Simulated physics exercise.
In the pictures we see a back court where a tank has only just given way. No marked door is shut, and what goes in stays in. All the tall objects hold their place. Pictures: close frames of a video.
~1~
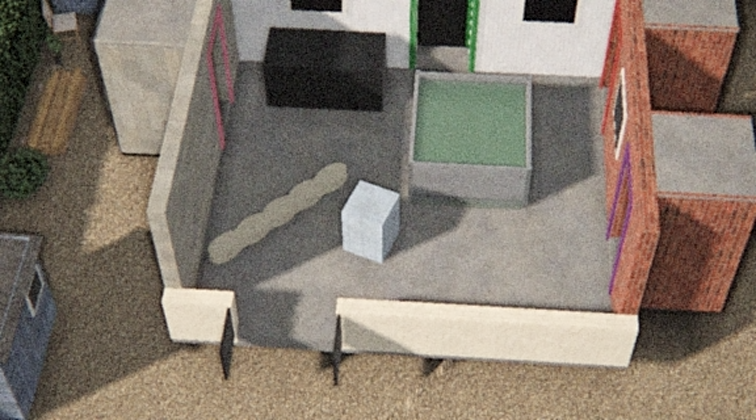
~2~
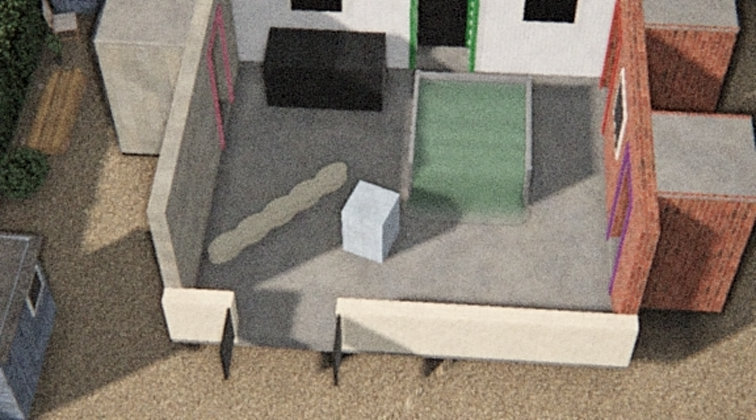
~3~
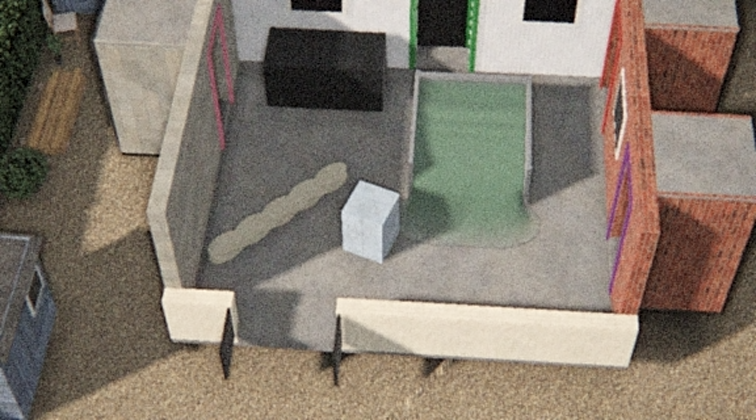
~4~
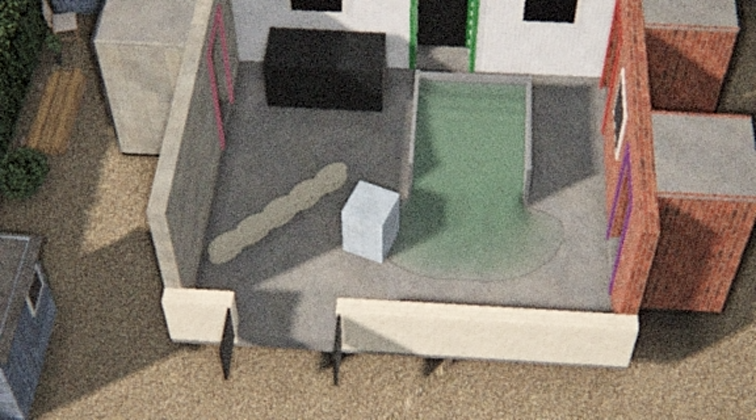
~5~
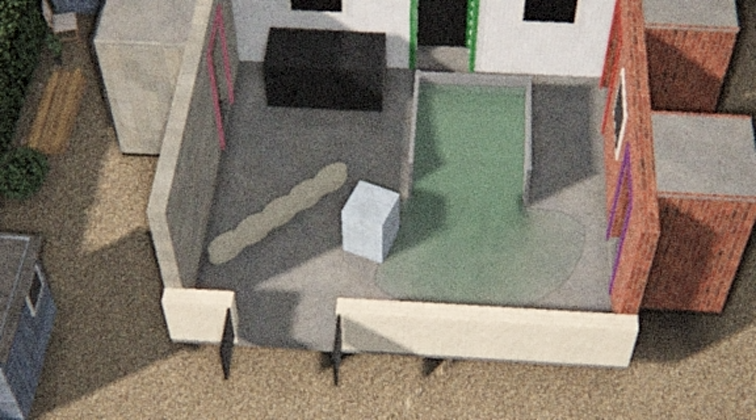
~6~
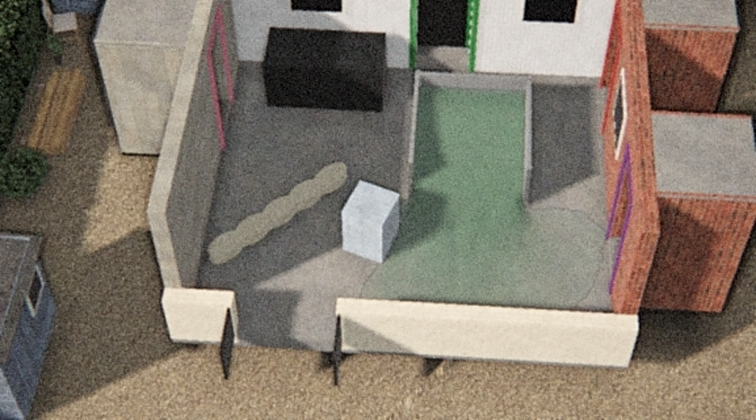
In a walled back court, greenish water stands in an open tank until its near side gives way, and the water pours out across the paving, spreading past a pale block toward the low cream front wall.
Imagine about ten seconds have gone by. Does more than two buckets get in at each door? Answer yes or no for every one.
Red door: Yes, purple door: Yes, pink door: No, green door: No.
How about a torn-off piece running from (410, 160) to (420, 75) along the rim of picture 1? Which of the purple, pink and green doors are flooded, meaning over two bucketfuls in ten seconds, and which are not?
Taking each in turn, the purple falls below the limit, the pink overflows, the green falls below the limit.
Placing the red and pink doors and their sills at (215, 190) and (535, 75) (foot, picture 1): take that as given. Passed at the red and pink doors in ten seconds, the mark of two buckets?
Going through them, I find the red door escapes flooding and the pink door overflows.
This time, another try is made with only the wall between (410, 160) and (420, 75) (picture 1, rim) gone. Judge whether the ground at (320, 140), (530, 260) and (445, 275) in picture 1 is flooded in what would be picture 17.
Taken in turn they're swamped, unwetted and unwetted.
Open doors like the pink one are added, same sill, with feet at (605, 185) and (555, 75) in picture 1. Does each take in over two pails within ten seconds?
Well, the first one doesn't reach it and the next one tops it.
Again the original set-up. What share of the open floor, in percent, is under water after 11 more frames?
Estimate: Near 45 %.
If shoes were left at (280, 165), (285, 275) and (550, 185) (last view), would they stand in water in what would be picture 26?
As listed, the points end up high and dry, soaked and soaked.
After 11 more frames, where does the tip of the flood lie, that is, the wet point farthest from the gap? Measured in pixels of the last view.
Approximate pixel: (190, 317).
A moment on, water covers 35 % of the floor; the red door not reached, the purple door wet at the sill, nothing in, the pink door not reached, the green door not reached.
Next, water covers 45 % of the floor; the red door not reached, the purple door under two buckets in, the pink door not reached, the green door not reached.
Then, water covers 65 % of the floor; the red door wet at the sill, nothing in, the purple door over two buckets in, the pink door not reached, the green door not reached.
Later, water covers 85 % of the floor; the red door over two buckets in, the purple door over two buckets in, the pink door wet at the sill, nothing in, the green door wet at the sill, nothing in.
In the end, water covers 95 % of the floor; the red door far over two buckets in, the purple door over two buckets in, the pink door wet at the sill, nothing in, the green door wet at the sill, nothing in.
